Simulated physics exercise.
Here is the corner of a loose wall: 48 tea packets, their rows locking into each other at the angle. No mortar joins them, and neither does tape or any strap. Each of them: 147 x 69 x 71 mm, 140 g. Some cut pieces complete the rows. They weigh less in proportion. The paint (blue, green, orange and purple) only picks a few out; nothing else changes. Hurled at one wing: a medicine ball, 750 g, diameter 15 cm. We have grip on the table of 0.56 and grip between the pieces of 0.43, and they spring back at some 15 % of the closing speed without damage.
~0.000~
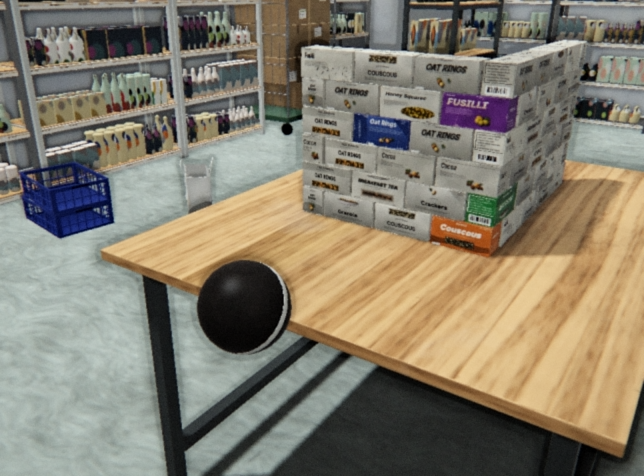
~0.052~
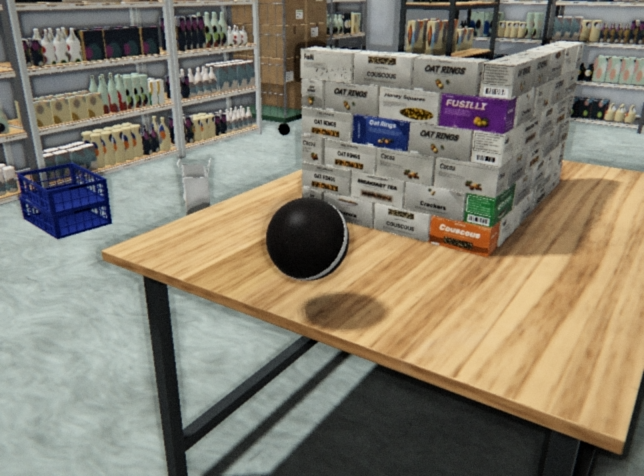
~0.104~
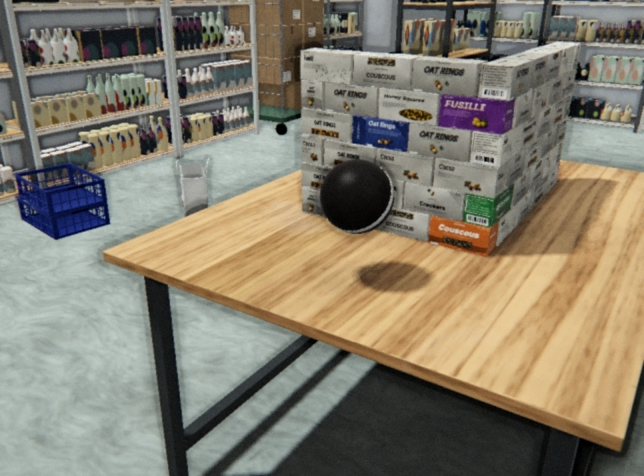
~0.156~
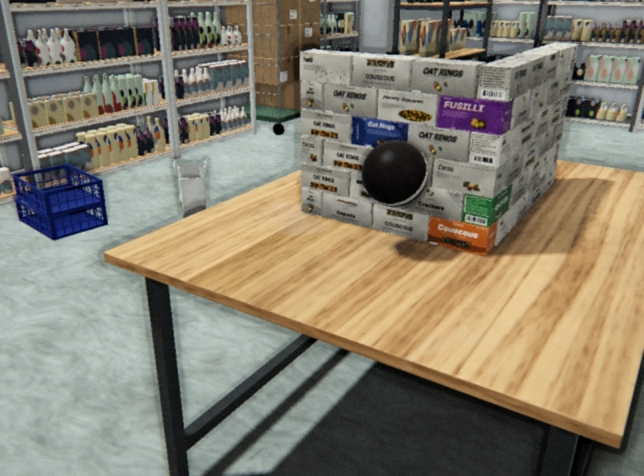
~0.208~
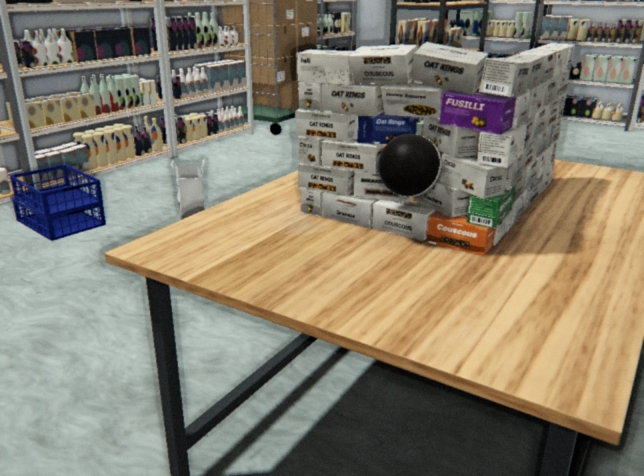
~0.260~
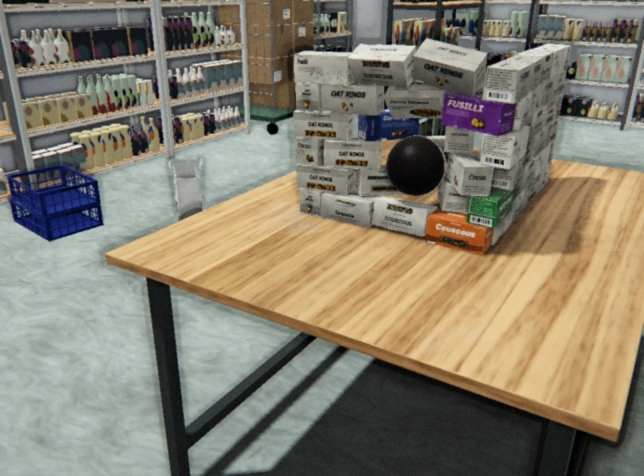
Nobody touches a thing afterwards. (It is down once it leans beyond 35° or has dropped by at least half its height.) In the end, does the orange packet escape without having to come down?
Looks to me like it holds firm.
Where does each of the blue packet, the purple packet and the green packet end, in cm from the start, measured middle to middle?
Distances in cm - blue: 40; purple: 34; green: 2.
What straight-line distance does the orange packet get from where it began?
I'd put it at near 0 cm.
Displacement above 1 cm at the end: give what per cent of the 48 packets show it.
50 percent of them have shifted.
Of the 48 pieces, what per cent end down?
40 per cent.
After 0.36 s, ball still moving; 5 of the 48 packets down; orange packet unmoved; purple packet leaning 7°.
After 0.58 s, ball still moving; 11 of the 48 packets down; orange packet unmoved; purple packet leaning 52°, 54 mm lower.
After 0.84 s, ball still moving; 19 of the 48 packets down; orange packet unmoved; purple packet on its side.
After 1.14 s, ball still moving; 19 of the 48 packets down; orange packet unmoved; blue packet on its side.
At rest (2.1 s), ball rolling away; 19 of the 48 packets down; orange packet unmoved; purple packet on its side; blue packet on its side. As the last picture would show them, middles, orange packet near (460, 231), purple packet near (384, 230).
